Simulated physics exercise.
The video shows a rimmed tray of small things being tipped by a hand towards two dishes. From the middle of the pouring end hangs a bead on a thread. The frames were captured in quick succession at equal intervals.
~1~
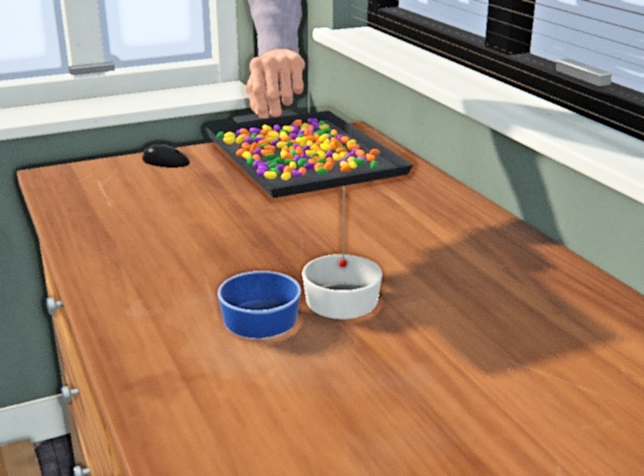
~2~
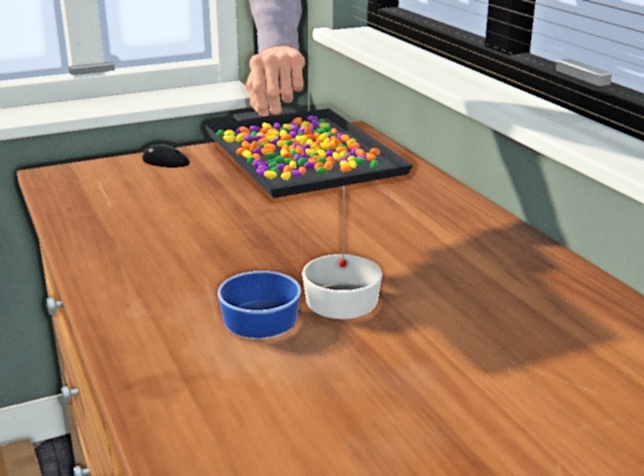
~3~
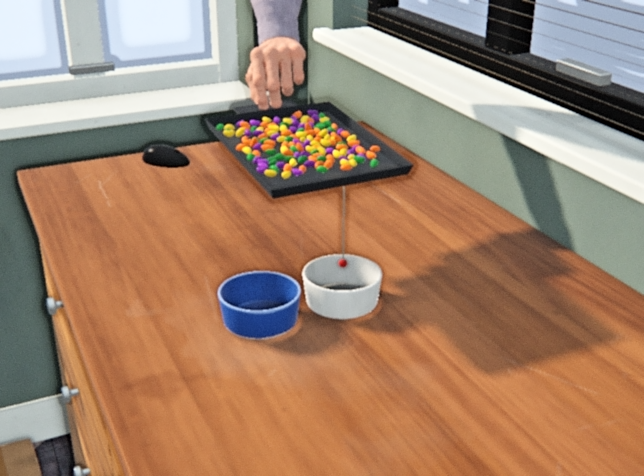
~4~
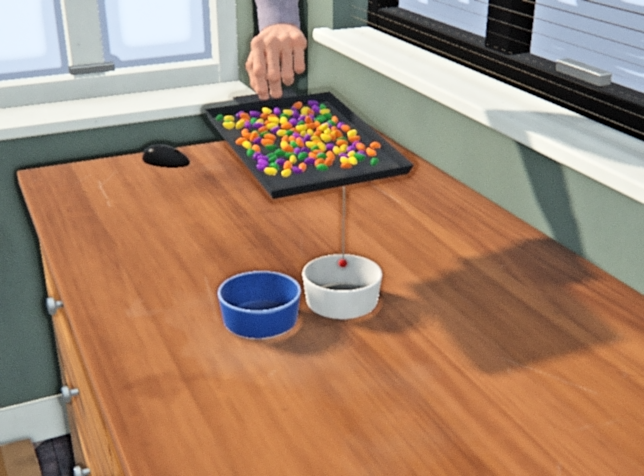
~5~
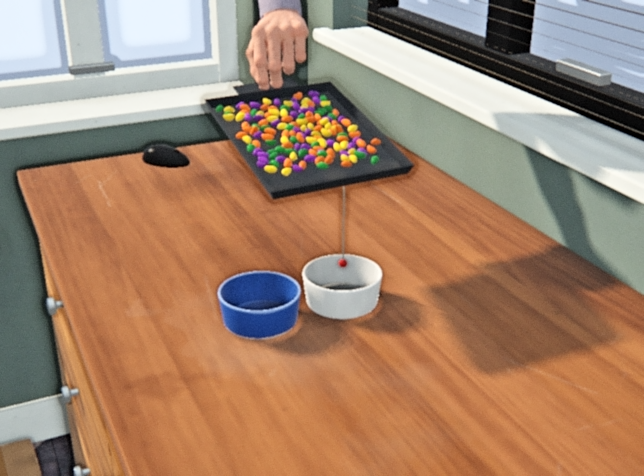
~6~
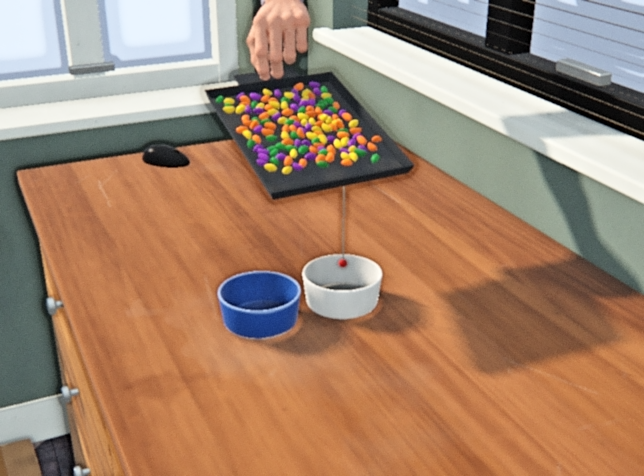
A hand slowly raised the back end of a black tray of colourful jelly beans, tilting it a little towards the blue and white dishes, while the red bead hung still on its thread.
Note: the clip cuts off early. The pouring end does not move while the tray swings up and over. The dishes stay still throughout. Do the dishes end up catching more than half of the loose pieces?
No.
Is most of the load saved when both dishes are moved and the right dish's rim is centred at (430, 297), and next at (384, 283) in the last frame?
First the smaller part, then the larger part.
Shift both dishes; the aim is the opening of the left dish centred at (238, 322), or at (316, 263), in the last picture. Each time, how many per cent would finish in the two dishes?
Around 60 % followed by around 0 %.
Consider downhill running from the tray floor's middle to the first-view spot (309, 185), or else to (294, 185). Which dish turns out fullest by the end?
So, the dish at the left the first time round, the dish at the left the second.
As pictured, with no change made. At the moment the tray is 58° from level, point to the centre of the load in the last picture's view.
Somewhere about (326, 169).
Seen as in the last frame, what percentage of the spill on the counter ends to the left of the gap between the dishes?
Left fraction: Around 20 per cent.
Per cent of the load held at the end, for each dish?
The left dish gets close to 20 per cent and the right dish close to 10 per cent.
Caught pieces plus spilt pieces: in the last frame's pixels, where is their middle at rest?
Close to (334, 333), more or less.
Just after the last frame, tray tipped steeply; the larger part on the tray; just a few in the right dish; just a few outside both; about a tenth in the air.
A moment on, tray tipped right over; about a tenth on the tray; about a tenth in the left dish; about a tenth in the right dish; roughly half outside both; roughly a quarter in the air.
Further on, tray tipped past a quarter turn; about a tenth in the left dish; about a tenth in the right dish; the larger part outside both.
When it is over, tray tipped past a quarter turn; about a tenth in the left dish; about a tenth in the right dish; the larger part outside both.
